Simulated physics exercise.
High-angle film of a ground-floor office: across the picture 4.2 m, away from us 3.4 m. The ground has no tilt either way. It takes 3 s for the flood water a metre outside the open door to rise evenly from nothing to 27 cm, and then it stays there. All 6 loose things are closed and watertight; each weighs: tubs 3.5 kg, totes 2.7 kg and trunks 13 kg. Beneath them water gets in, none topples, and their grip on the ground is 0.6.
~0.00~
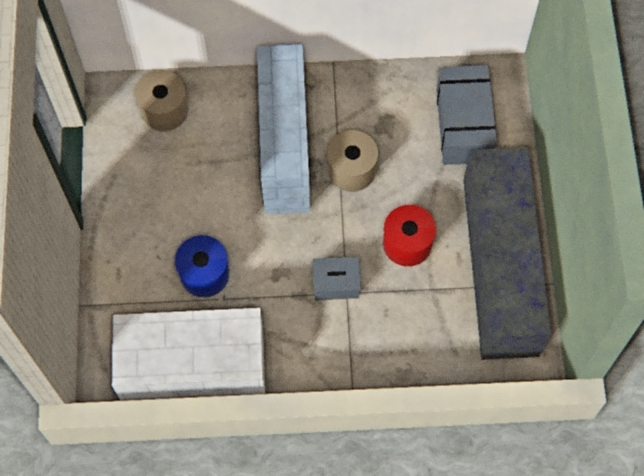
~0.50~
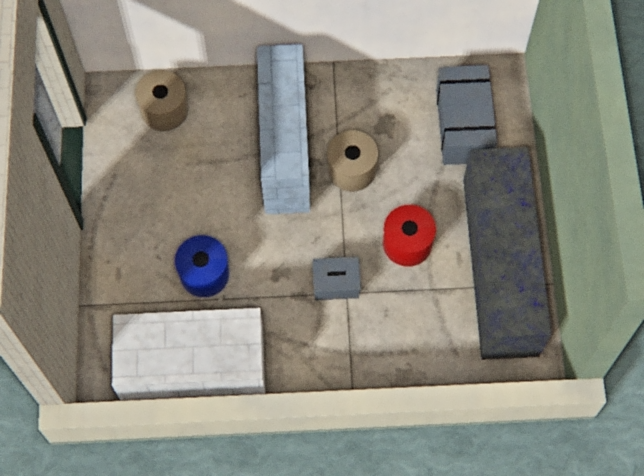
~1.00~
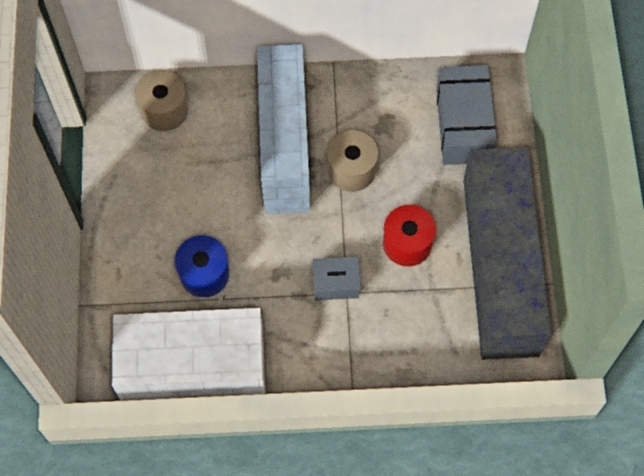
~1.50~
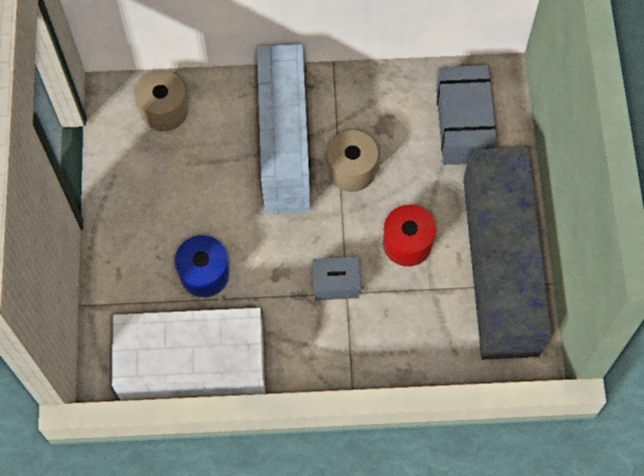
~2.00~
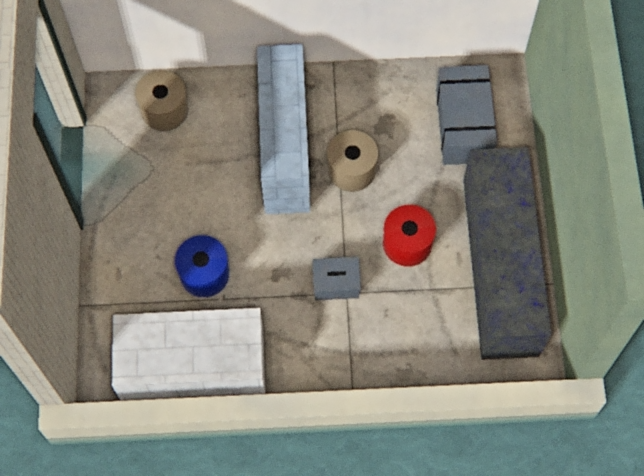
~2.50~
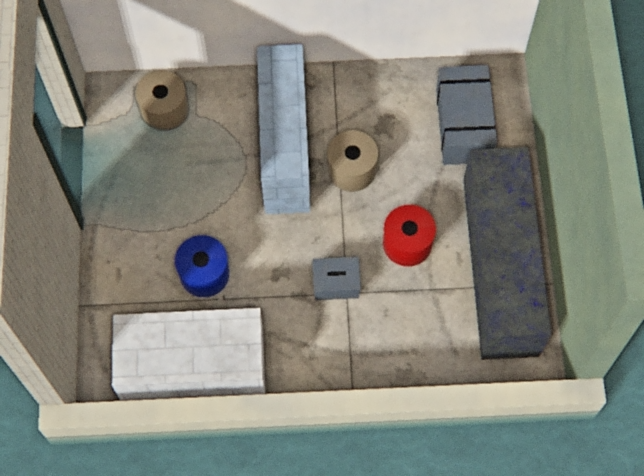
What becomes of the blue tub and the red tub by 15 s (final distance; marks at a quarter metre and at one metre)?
The blue tub covers a long distance and the red tub creeps a modest distance.
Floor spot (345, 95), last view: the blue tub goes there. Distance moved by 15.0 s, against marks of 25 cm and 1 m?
Short answer, it is taken a long way.
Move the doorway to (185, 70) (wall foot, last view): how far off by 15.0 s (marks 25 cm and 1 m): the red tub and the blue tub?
With that change, the red tub would drift a bit while the blue tub would go a long distance.
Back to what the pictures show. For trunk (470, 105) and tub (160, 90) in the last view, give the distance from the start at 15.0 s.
In turn: 140 cm, 20 cm.
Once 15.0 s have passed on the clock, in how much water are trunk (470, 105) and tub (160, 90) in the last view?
First roughly 15 cm, second roughly 17 cm.
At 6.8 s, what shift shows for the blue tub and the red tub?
About 200 cm and 0 cm, respectively.
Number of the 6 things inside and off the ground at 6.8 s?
Answer: 4.
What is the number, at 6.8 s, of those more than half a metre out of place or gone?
By my tally, 3.
After 3.5 s the blue tub is near (211, 275), 0.2 m from its start, aground; the red tub is near (410, 228), 0.0 m from its start, aground; 1 afloat.
After 6.8 s the blue tub is near (441, 312), 2.1 m from its start, afloat; the red tub is near (410, 227), 0.0 m from its start, afloat; 4 afloat.
After 11.0 s the blue tub is near (329, 55), 2.2 m from its start, afloat; the red tub is near (384, 159), 0.7 m from its start, afloat; 6 afloat.
After 15.0 s the blue tub is near (431, 76), 2.6 m from its start, afloat; the red tub is near (431, 302), 0.8 m from its start, afloat; 6 afloat.
